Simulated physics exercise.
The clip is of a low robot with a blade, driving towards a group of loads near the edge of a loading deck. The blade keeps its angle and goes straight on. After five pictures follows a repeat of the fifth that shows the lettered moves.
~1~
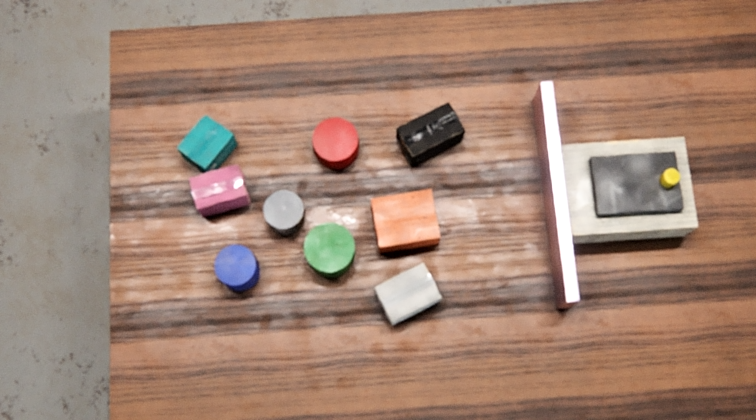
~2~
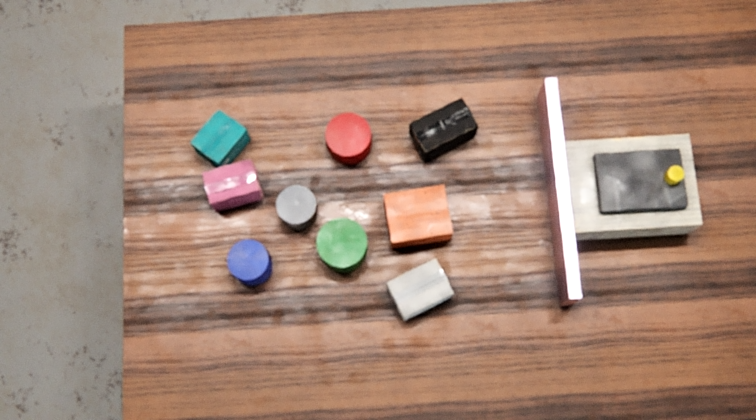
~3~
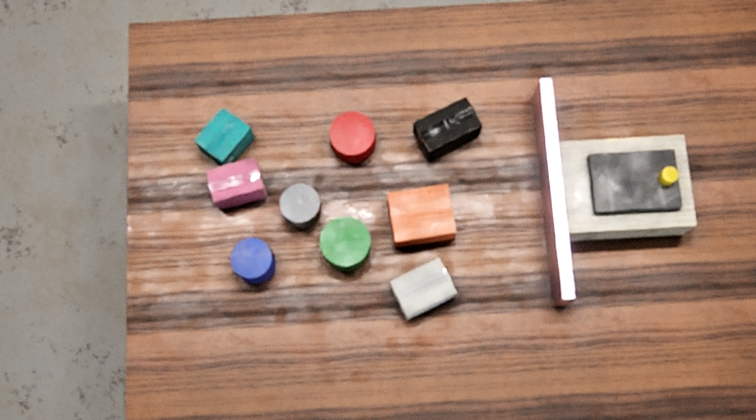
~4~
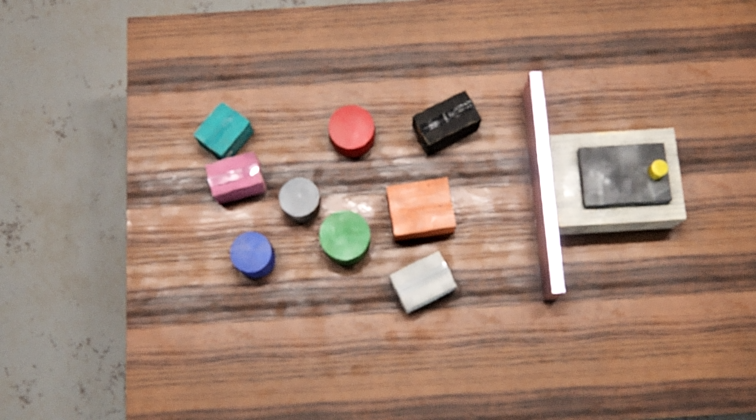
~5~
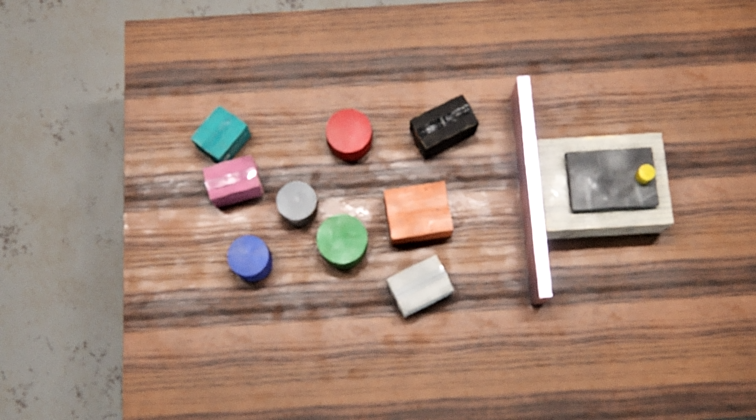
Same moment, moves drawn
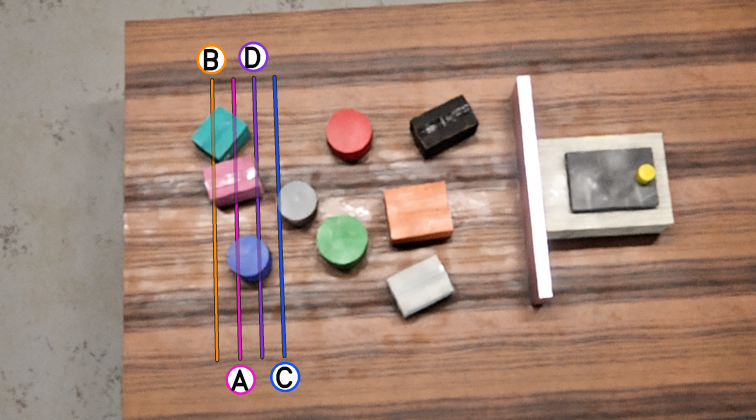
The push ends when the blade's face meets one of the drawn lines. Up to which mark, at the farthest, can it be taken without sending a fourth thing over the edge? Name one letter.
B.
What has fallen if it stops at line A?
The turquoise box.
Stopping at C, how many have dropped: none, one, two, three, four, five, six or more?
In all, none.
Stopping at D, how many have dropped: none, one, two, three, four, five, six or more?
By then, none.
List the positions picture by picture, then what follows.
The first picture shows orange crate (405, 221); red canister (336, 144); grey pail (285, 214).
The second picture shows robot (634, 181); pink parcel (234, 185).
The third picture shows robot (628, 181); white box (423, 289).
The fourth picture shows robot (617, 175); green pail (345, 238).
The fifth picture shows robot (605, 179); orange crate (418, 213); red canister (350, 135); grey pail (298, 205).
On the marked copy, A at (237, 214); B at (215, 215); C at (279, 211); D at (258, 213).
Following B. Soon after the start, robot (490, 186); black box (377, 118); red canister (325, 136).
Later, robot (373, 193); turquoise box (174, 131); blue canister (180, 284).
In the end, robot (282, 199); turquoise box over the edge; blue canister over the edge; two fallen.
As for the rest, A is within the limit but short; C is within the limit but short; D is within the limit but short.
